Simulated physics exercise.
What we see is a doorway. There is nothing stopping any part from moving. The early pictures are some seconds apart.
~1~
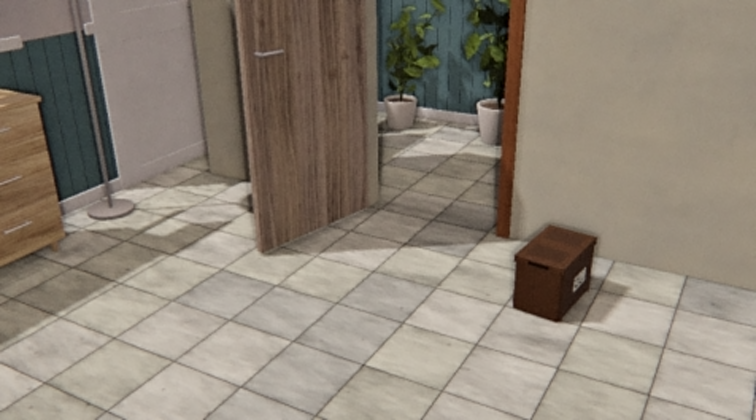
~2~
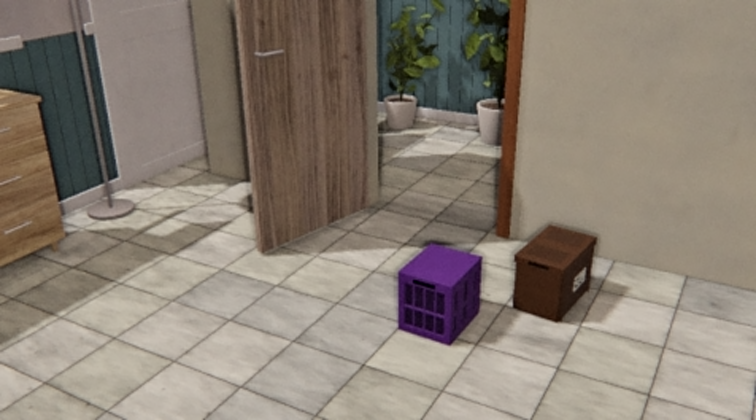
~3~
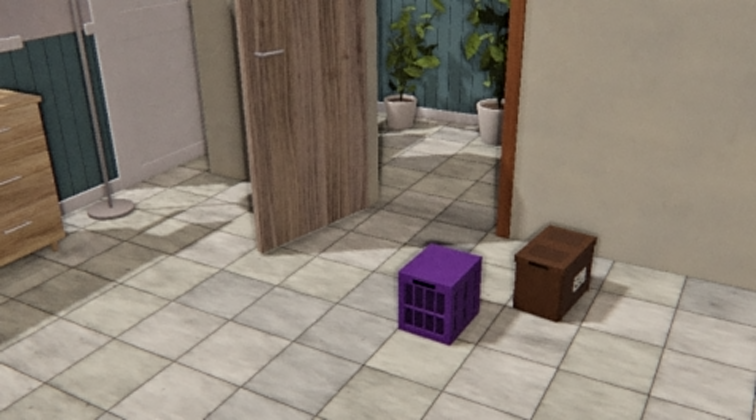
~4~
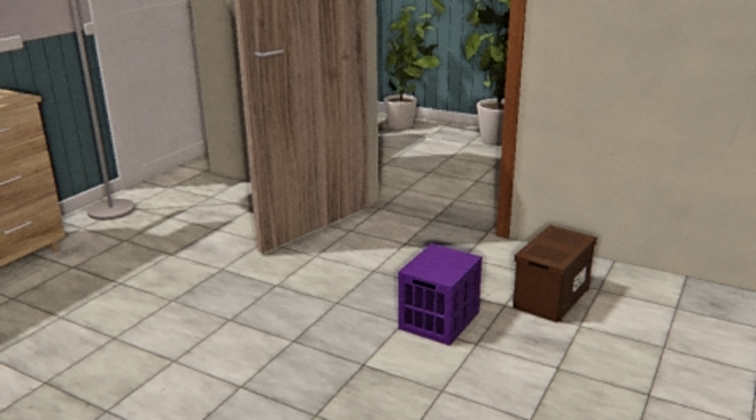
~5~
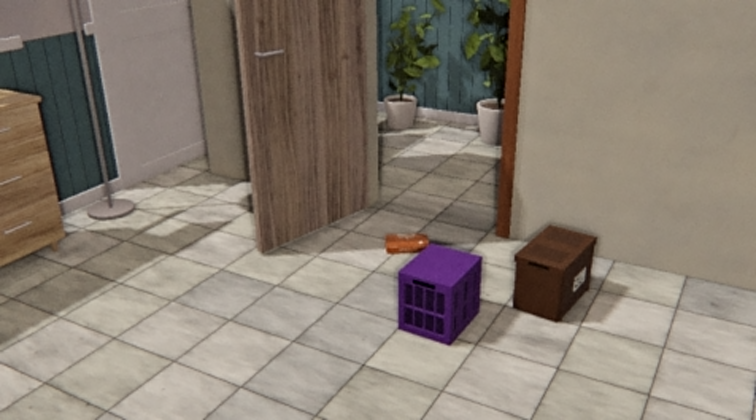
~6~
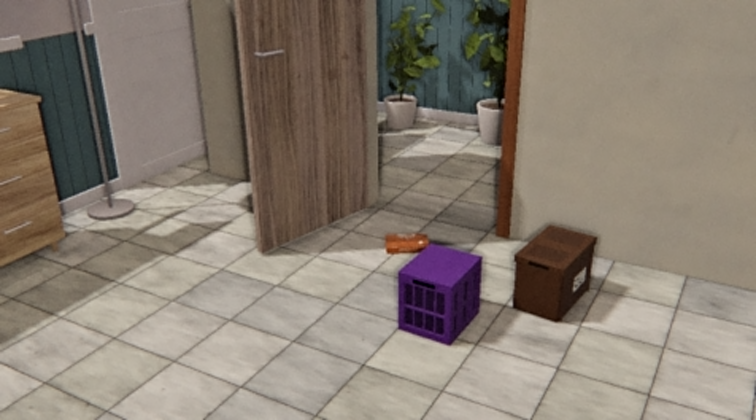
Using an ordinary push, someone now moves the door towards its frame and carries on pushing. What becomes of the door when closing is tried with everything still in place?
The attempt works.
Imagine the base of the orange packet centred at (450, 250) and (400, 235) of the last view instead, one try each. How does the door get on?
The first time the door is obstructed, the second time it finishes its swing.
Then, 1.40 s later than the last frame, open by 66°.
Then, 2.20 s later than the last frame, open by 33°; orange packet moved about its own width near (434, 236).
Then, 2.80 s later than the last frame, open by 8°; orange packet moved well along near (460, 222).
When it is over, open by 0°; moved from the start, orange packet; the other 2 as before. End places, in pixels of the last picture, orange packet near (467, 215).
